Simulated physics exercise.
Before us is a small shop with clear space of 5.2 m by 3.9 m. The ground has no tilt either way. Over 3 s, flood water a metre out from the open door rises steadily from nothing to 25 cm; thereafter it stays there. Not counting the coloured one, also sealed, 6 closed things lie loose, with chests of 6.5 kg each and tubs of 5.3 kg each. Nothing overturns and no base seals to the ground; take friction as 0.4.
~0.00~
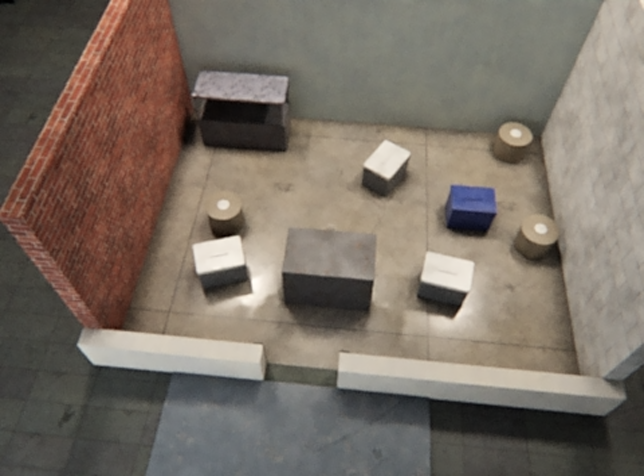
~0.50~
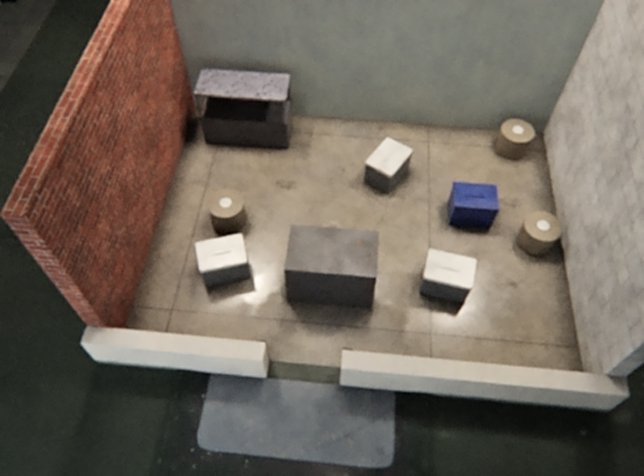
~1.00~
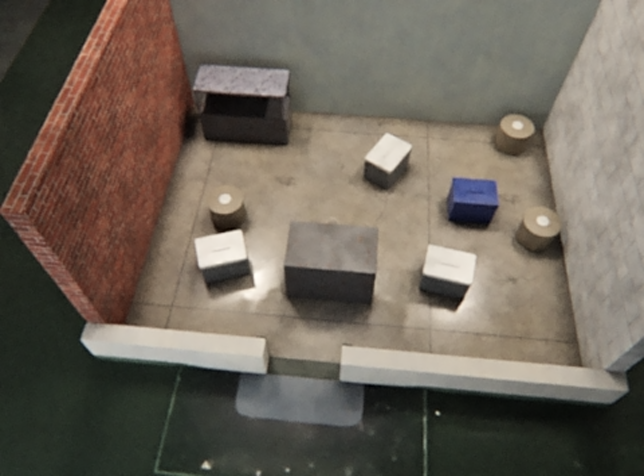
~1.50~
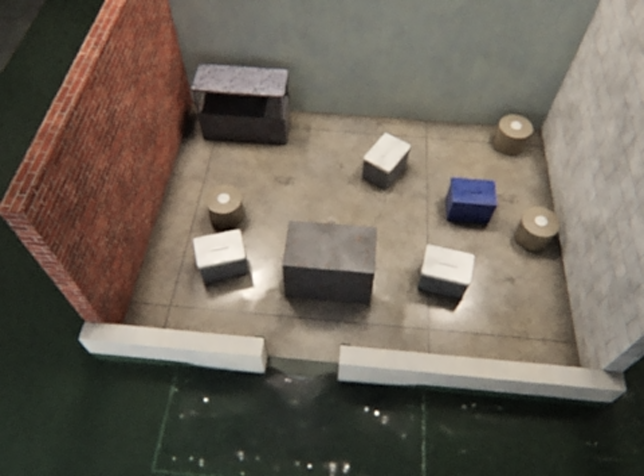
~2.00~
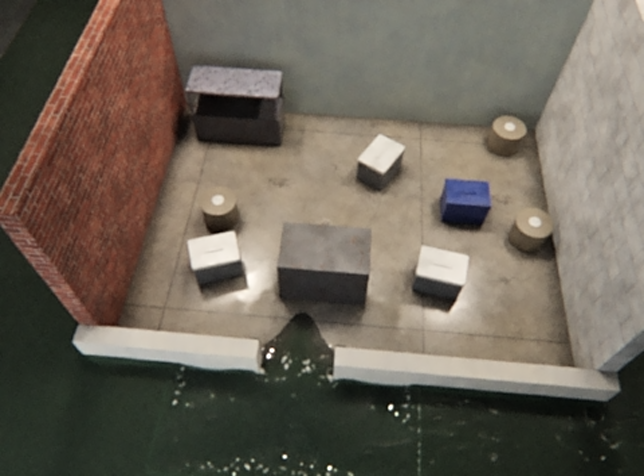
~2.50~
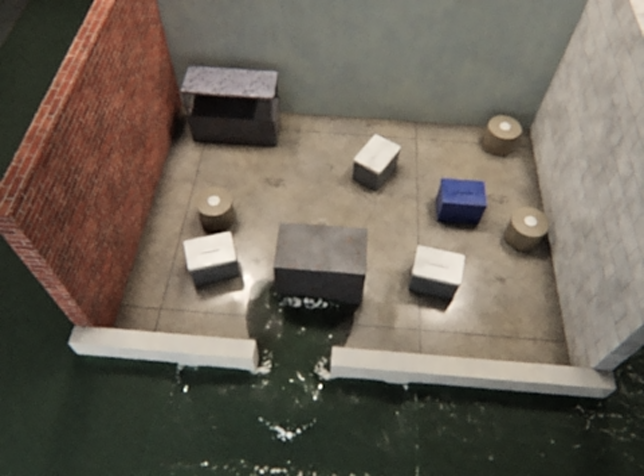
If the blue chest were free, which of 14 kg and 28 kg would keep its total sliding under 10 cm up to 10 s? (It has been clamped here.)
14 kg is enough.
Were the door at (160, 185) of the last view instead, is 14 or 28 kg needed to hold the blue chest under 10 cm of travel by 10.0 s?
The big mass is needed.
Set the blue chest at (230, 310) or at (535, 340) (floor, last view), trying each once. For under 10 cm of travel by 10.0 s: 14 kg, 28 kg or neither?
Respectively, neither option succeeds and neither option succeeds.
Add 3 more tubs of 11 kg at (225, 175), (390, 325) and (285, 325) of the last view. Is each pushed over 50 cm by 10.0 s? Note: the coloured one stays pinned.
Answer by position: Outside the range; outside the range; outside the range.
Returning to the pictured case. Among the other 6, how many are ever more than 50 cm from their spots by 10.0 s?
I get 6.
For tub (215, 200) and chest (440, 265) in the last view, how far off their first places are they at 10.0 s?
Shifts: 200 cm / 60 cm.
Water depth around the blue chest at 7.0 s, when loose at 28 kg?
About 3 cm.
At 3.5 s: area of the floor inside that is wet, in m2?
3.5 m2.
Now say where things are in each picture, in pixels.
In the first picture, the blue chest at (474, 199) rests on the ground; 0.0 m2 under water; 0 of 7 have shifted.
In the second picture, the blue chest at (476, 195) rests on the ground; water covers 0.0 m2; 0 of 7 have shifted.
In the third picture, the blue chest at (476, 191), on the bottom; 0.0 m2 under water; 0 of 7 have shifted.
In the fourth picture, the blue chest at (474, 191), on the bottom; water covers 0.0 m2; 0 of 7 have shifted.
In the fifth picture, the blue chest at (468, 192) rests on the ground; water covers 0.3 m2; 0 of 7 have shifted.
In the sixth picture, the blue chest at (464, 192) rests on the ground; water covers 0.9 m2; 0 of 7 have shifted.
After 3.5 s the blue chest would be 0 cm from its start with 14 kg and 0 cm from its start with 28 kg; 0 cm of water round it then.
After 4.5 s the blue chest would be 0 cm from its start with 14 kg and 0 cm from its start with 28 kg; 0 cm of water round it then.
After 7.0 s the blue chest would be 0 cm from its start with 14 kg and 0 cm from its start with 28 kg; 3 cm of water round it then.
After 10.0 s the blue chest would be 0 cm from its start with 14 kg and 0 cm from its start with 28 kg; 4 cm of water round it then.
